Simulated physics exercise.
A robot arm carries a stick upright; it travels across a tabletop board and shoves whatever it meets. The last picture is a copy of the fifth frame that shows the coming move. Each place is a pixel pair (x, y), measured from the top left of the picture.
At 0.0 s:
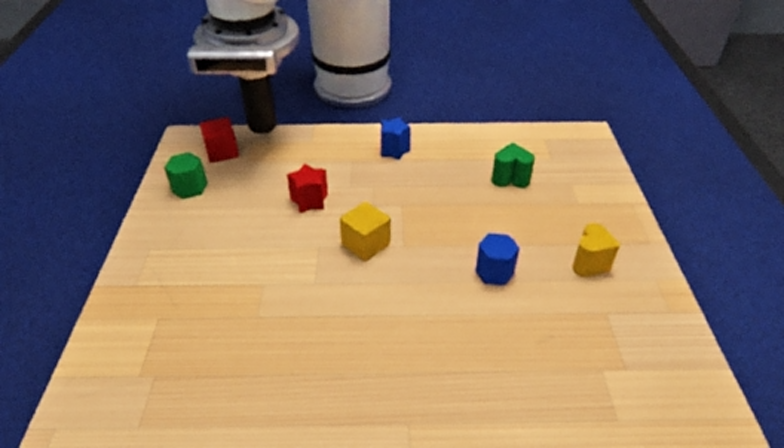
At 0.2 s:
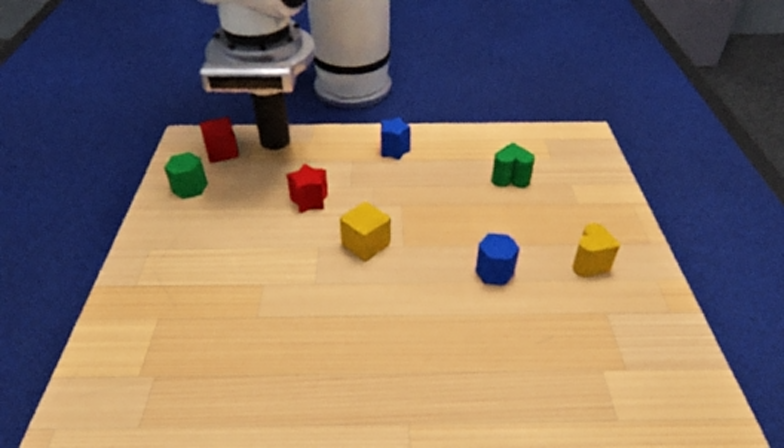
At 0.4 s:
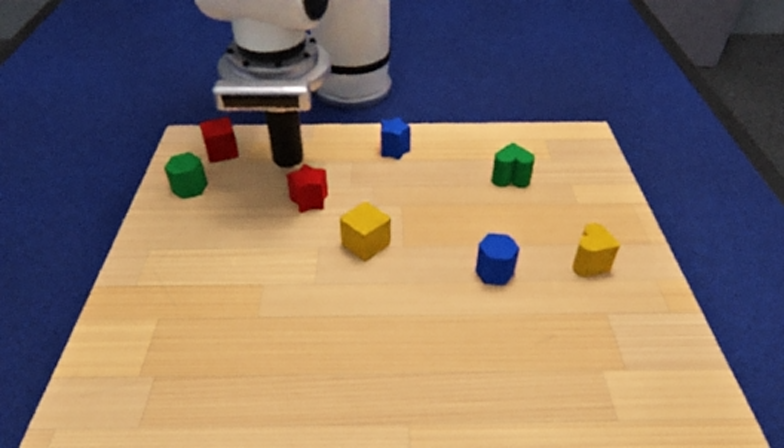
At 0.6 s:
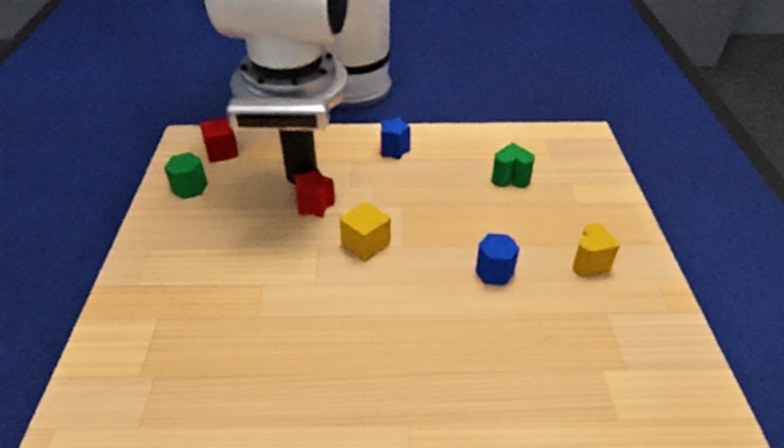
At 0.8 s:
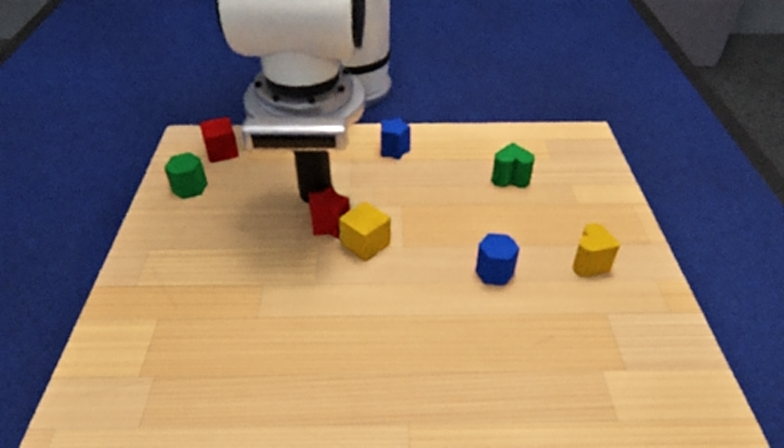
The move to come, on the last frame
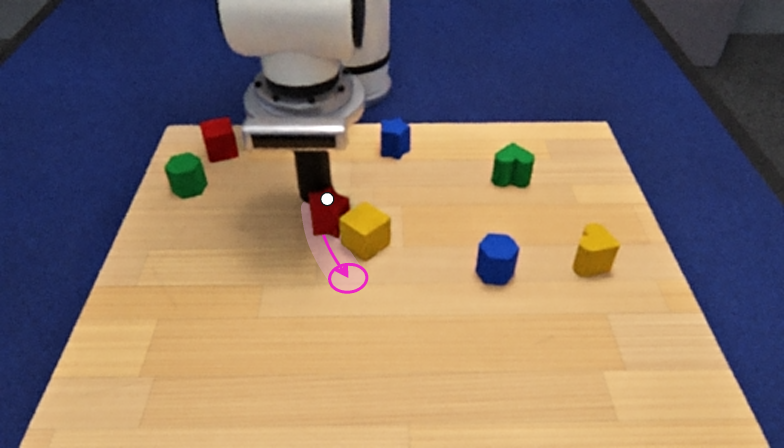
Robot arm lowering its black stick toward the viewer on a wooden board, then nudging a red star block beside a yellow block.
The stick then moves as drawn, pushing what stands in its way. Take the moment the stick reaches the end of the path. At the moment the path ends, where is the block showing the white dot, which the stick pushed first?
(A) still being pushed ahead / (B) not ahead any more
Correct choice: A.
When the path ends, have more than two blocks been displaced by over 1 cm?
No, it doesn't check out.
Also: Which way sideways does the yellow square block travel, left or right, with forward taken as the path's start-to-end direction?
It goes toward the left-hand side.
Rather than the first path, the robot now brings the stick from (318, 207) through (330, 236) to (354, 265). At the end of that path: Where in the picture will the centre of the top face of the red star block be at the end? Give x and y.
I'd expect the centre of its top face to be at (360, 263).
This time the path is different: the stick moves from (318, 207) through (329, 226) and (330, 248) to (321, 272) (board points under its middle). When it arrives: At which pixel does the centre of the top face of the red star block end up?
Located at (349, 257).
Path on the board, from (318, 207) via (322, 230) and (332, 254), ending at (348, 278); the dot is on the red star block.
On the path given first. One third of the way, stick at (321, 219); red star block at (337, 224); yellow square block at (375, 227), turned 30° anticlockwise.
Two thirds of the way, stick at (331, 242); red star block at (348, 248); yellow square block at (389, 235), turned 60° anticlockwise.
At the end, stick at (347, 266); red star block at (366, 274); yellow square block at (390, 236), turned 65° anticlockwise.
